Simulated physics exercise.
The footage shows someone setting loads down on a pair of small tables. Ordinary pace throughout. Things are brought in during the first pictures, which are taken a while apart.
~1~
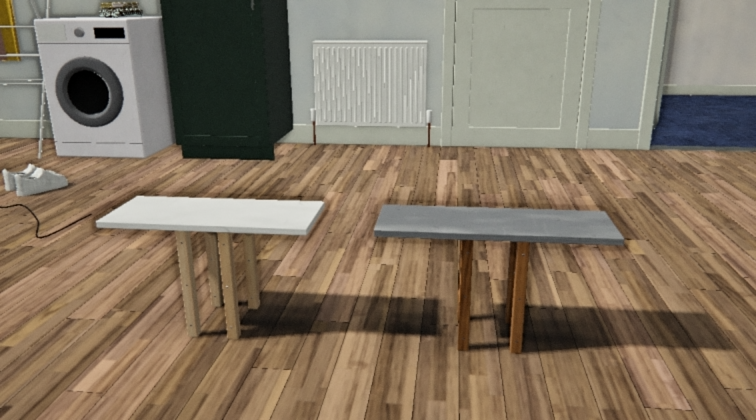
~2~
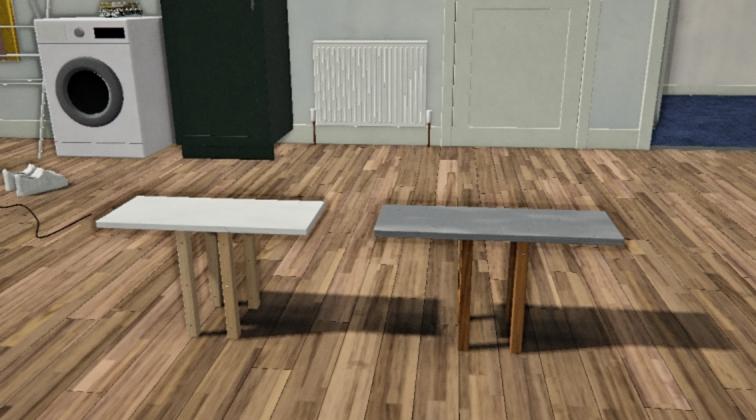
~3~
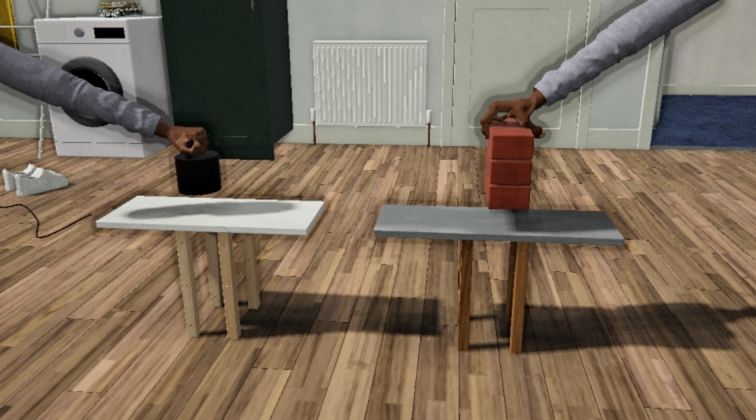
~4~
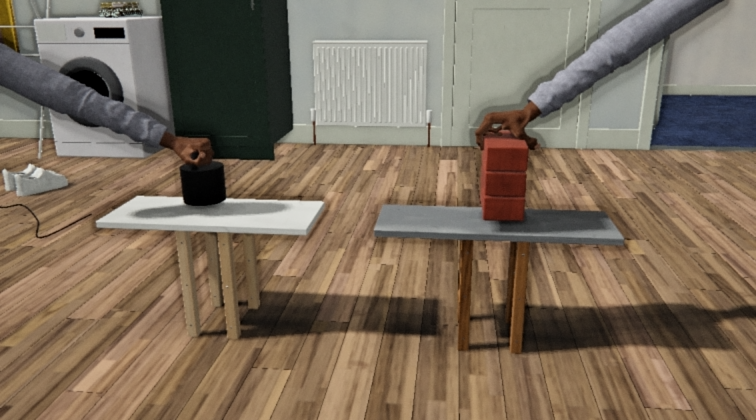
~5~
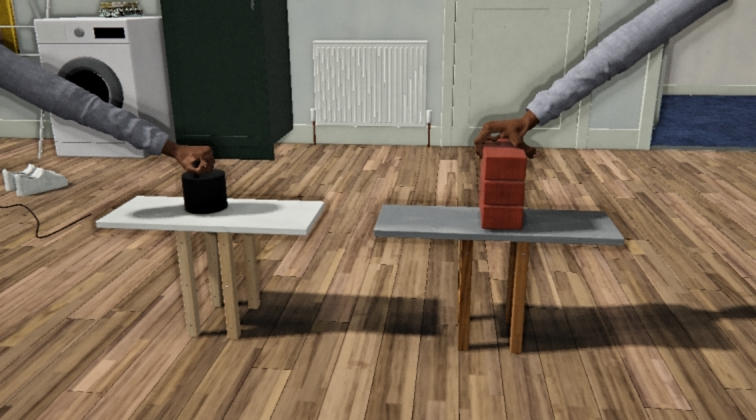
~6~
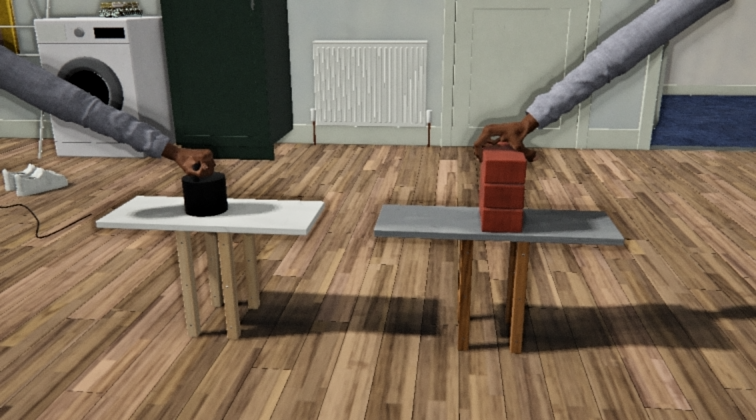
The clip shows a white table and a grey table standing side by side on a wooden floor, then two hands lowering a black cylinder onto the left one and a stack of three red bricks onto the right one.
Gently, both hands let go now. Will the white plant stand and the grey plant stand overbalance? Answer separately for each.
The white plant stand does not; the grey plant stand does not.
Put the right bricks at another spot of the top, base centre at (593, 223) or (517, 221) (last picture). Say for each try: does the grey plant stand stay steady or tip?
Tumbles; remains upright.
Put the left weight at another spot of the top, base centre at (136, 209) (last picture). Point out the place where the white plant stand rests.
About (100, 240).
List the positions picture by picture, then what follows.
In the first frame, white plant stand (216, 214); grey plant stand (494, 224).
In the second frame, grey plant stand (494, 224).
In the third frame, still on the way; white plant stand (216, 214); right bricks (508, 163).
In the fourth frame, still on the way; grey plant stand (494, 224); left weight (203, 183).
In the fifth frame, still on the way; white plant stand (216, 214); right bricks (501, 182).
In the sixth frame, in place, still held; white plant stand (216, 214); grey plant stand (494, 224); left weight (205, 194).
Then, 0.38 s after the last picture, white plant stand at rest near (216, 214); grey plant stand at rest near (494, 224).
At rest, the white plant stand keeps steady, near (216, 214); the grey plant stand keeps steady, near (494, 224).
